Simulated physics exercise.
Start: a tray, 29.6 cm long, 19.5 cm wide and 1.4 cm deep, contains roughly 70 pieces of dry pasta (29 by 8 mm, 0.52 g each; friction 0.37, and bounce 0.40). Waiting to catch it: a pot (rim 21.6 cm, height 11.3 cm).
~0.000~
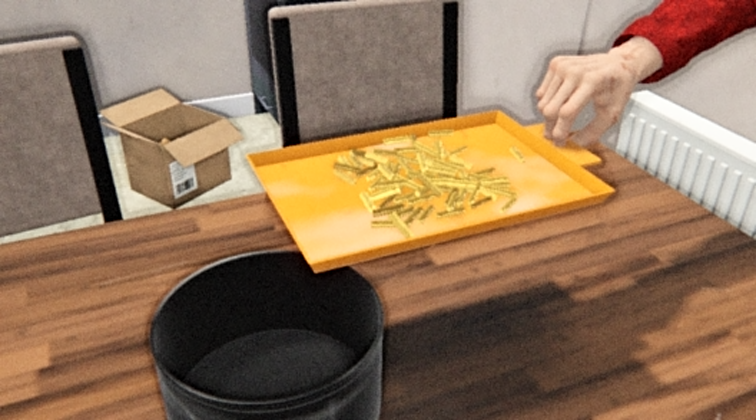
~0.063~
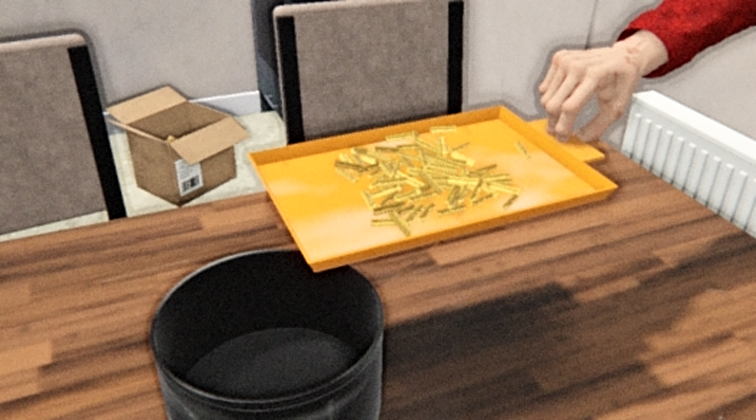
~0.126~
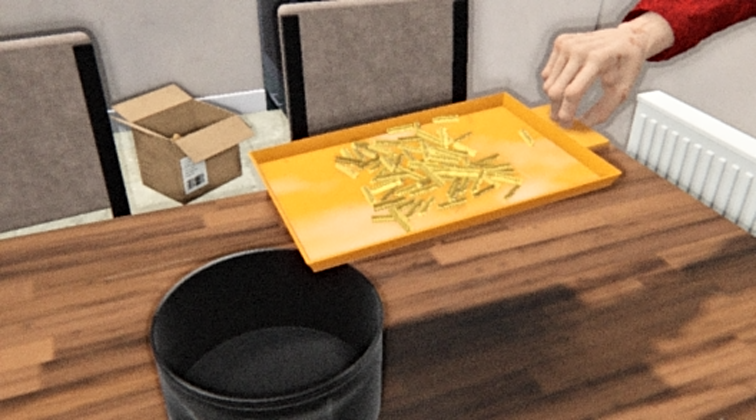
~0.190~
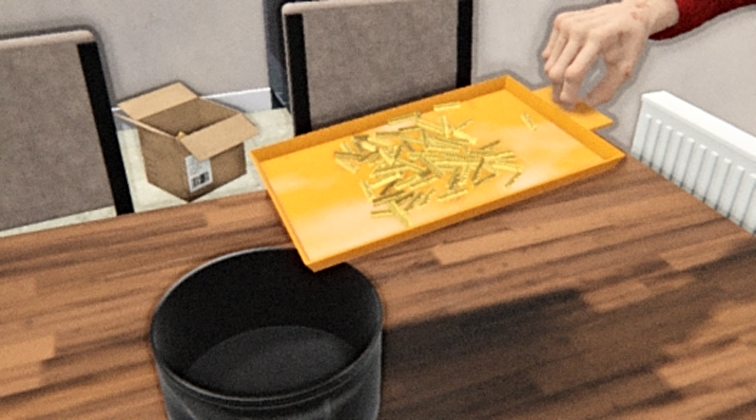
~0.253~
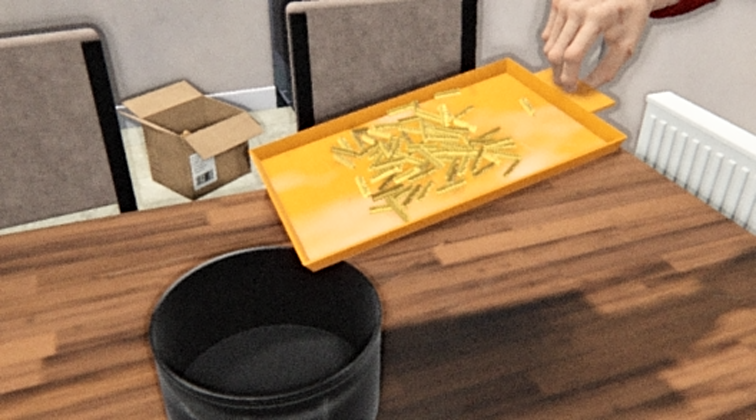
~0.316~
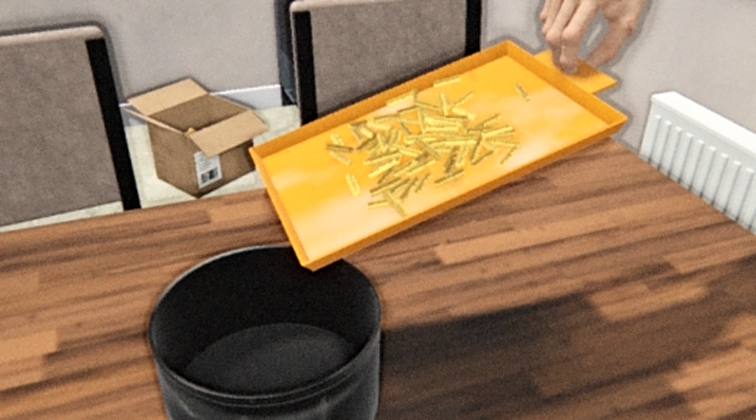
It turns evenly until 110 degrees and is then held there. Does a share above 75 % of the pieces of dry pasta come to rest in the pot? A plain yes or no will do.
The answer is yes.
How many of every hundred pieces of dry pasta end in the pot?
About 95 percent.
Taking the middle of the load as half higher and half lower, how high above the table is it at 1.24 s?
My estimate would be around 12 cm.
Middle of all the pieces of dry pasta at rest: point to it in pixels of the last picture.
The middle comes to rest at roughly (245, 380) in the last picture.
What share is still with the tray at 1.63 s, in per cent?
My guess is close to 0 in a hundred.
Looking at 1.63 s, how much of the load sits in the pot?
About 95% so far.
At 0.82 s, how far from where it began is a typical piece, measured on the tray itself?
I'd put it at about 14 cm.
After 0.82 s, tilt 48 degrees; pot 5 %, tray 85 %, in the air 15 %; middle of all pieces on or above the table near (289, 200).
After 1.24 s, tilt 75 degrees; pot 50 %, tray 40 %, in the air 5 %; middle of all pieces on or above the table near (265, 292).
After 1.63 s, tilt 100 degrees; outside 5 %, pot 95 %; middle of all pieces on or above the table near (254, 375).
After 2.00 s, tilt 110 degrees; outside 5 %, pot 95 %; middle of all pieces on or above the table near (253, 381).
At rest (2.5 s), outside 5 %, pot 95 %.
